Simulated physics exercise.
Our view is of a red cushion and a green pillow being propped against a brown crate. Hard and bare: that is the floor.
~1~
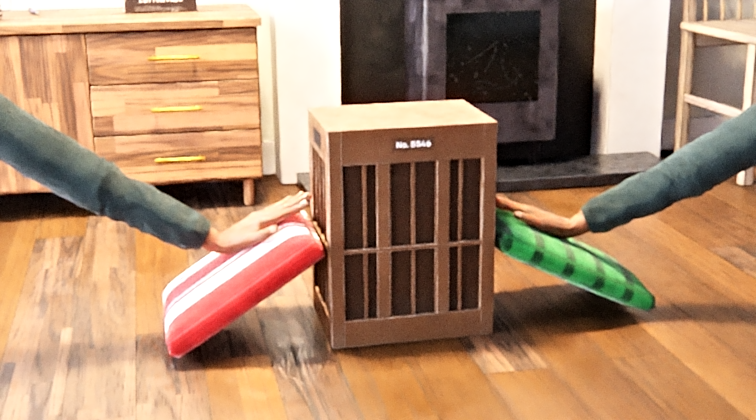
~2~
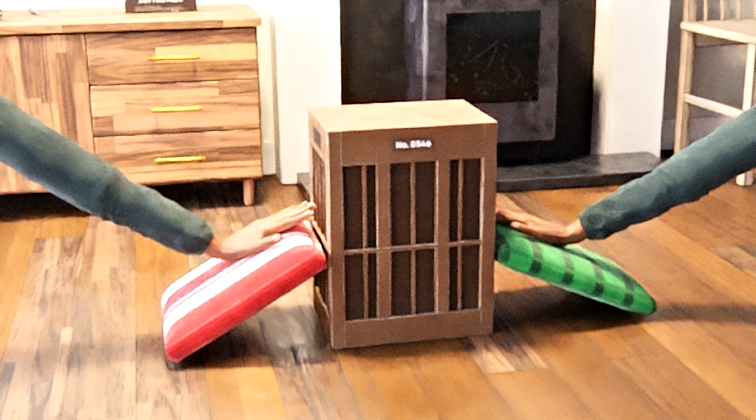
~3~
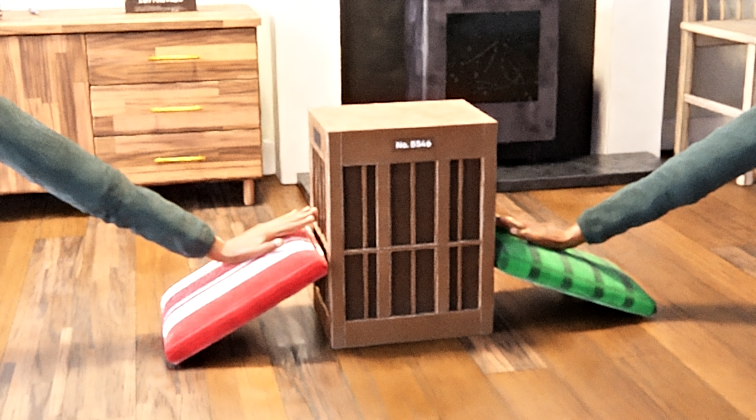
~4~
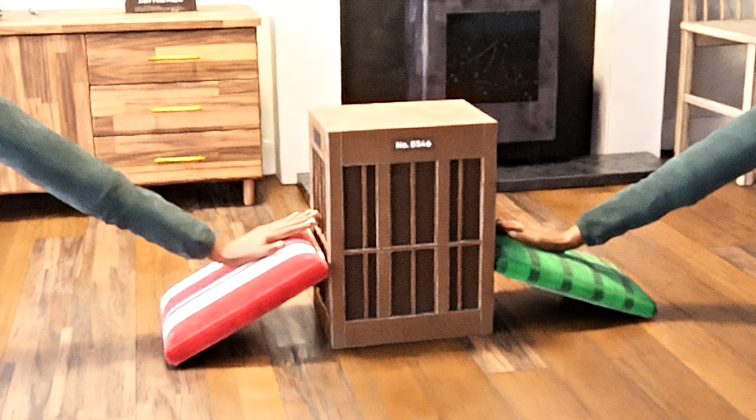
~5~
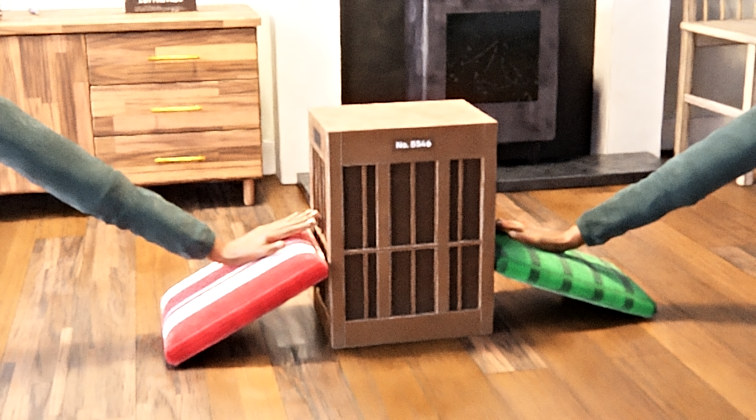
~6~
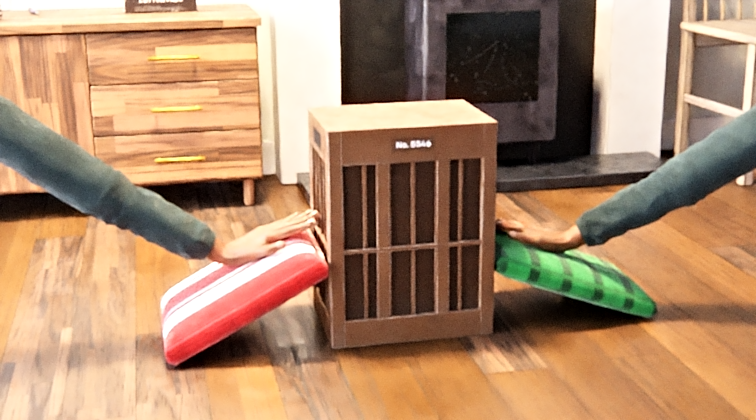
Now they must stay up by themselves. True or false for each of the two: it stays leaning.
Red cushion - false; green pillow - false.
Then, 0.26 s past the final frame, cushion slipping down near (236, 303); pillow flat on the floor near (562, 289).
Then, 0.44 s past the final frame, cushion flat on the floor near (233, 314); pillow flat on the floor near (562, 291).
When it is over, cushion flat on the floor near (234, 316); pillow flat on the floor near (562, 291). The red cushion slumps to the floor and the green pillow slides down flat.
